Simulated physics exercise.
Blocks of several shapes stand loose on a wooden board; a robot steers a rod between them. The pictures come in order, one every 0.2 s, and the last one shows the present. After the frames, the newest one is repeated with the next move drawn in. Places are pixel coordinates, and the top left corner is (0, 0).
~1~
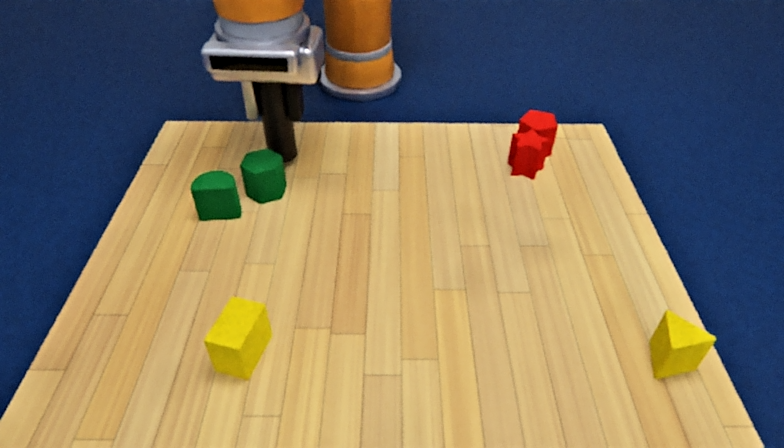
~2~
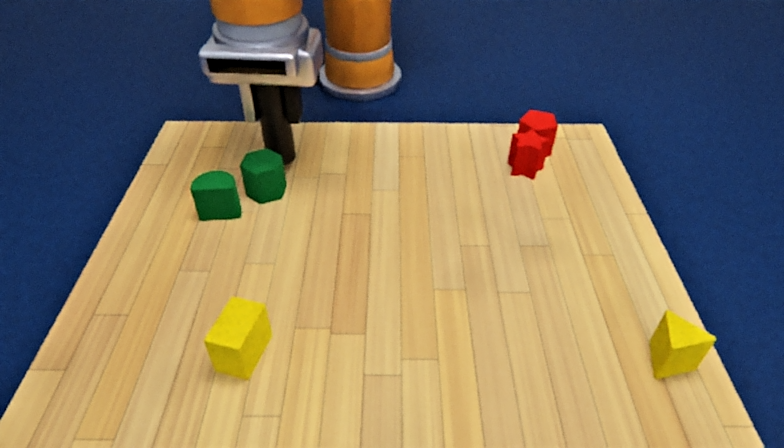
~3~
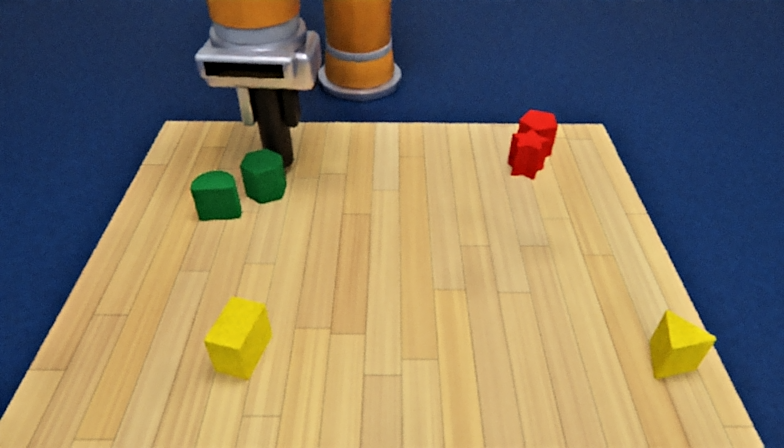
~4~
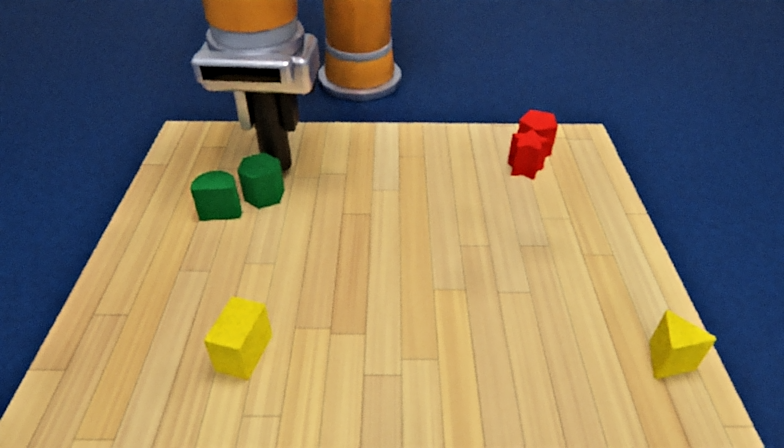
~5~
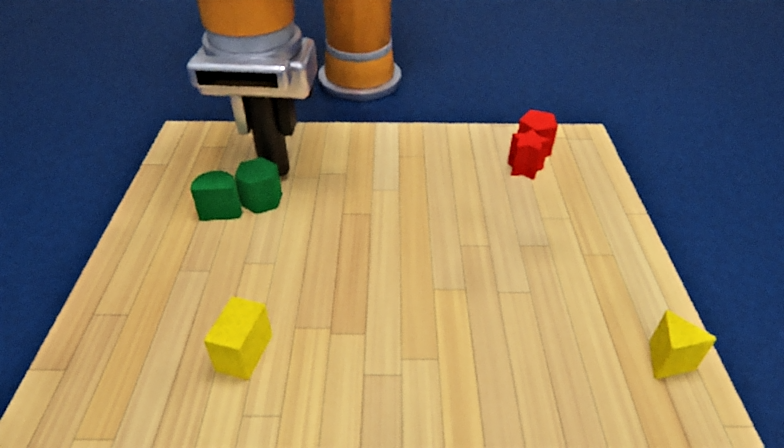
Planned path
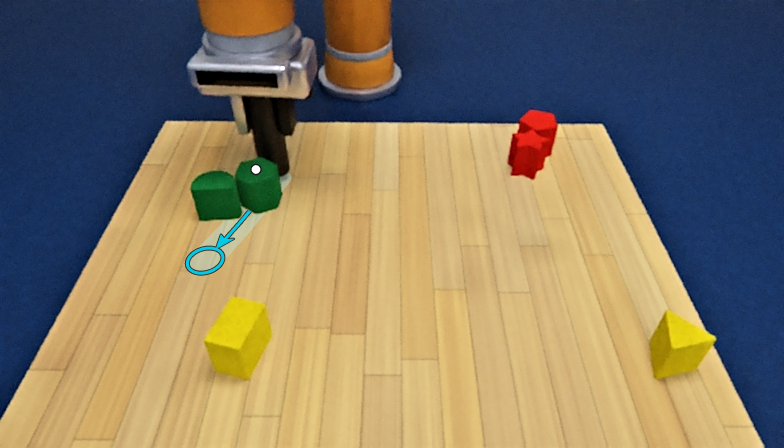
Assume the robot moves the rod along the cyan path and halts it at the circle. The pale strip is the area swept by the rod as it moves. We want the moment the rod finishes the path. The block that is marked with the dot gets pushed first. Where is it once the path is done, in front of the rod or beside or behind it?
By then it is beside or behind the rod.
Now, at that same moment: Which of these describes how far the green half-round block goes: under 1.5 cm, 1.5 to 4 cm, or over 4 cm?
The block shifts between 1.5 and 4 cm.
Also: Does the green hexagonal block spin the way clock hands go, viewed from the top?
No.
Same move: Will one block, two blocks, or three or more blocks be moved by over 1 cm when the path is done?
It displaces two.
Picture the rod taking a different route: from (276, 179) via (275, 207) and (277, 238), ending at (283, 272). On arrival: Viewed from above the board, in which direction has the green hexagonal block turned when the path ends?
Rotation: Clockwise.
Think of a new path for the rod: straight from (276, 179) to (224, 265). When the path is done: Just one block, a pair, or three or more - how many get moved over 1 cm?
The answer is one block, counting only moves over 1 cm.
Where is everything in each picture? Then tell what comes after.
Lower end of the rod at (283, 155), tops of blocks, green half-round block at (213, 180), green hexagonal block at (261, 160), in the first frame.
Rod at (281, 158), blocks as before, in the second frame.
Rod at (279, 161), blocks as before, in the third frame.
Rod at (277, 165), green hexagonal block at (259, 165), in the fourth frame.
Rod at (275, 170), green half-round block at (213, 180), green hexagonal block at (256, 170), in the fifth frame.
The drawn path runs from (276, 179) to (205, 260); the dot is on the green hexagonal block.
On the path given first. One third of the way, rod at (254, 194); green half-round block at (208, 183), turned 20° clockwise; green hexagonal block at (247, 196), turned 40° anticlockwise.
Two thirds of the way, rod at (230, 222); green half-round block at (194, 190), turned 70° clockwise; green hexagonal block at (240, 222), turned 80° anticlockwise.
At the end, rod at (202, 251); green half-round block at (195, 190), turned 70° clockwise; green hexagonal block at (240, 228), turned 100° anticlockwise.
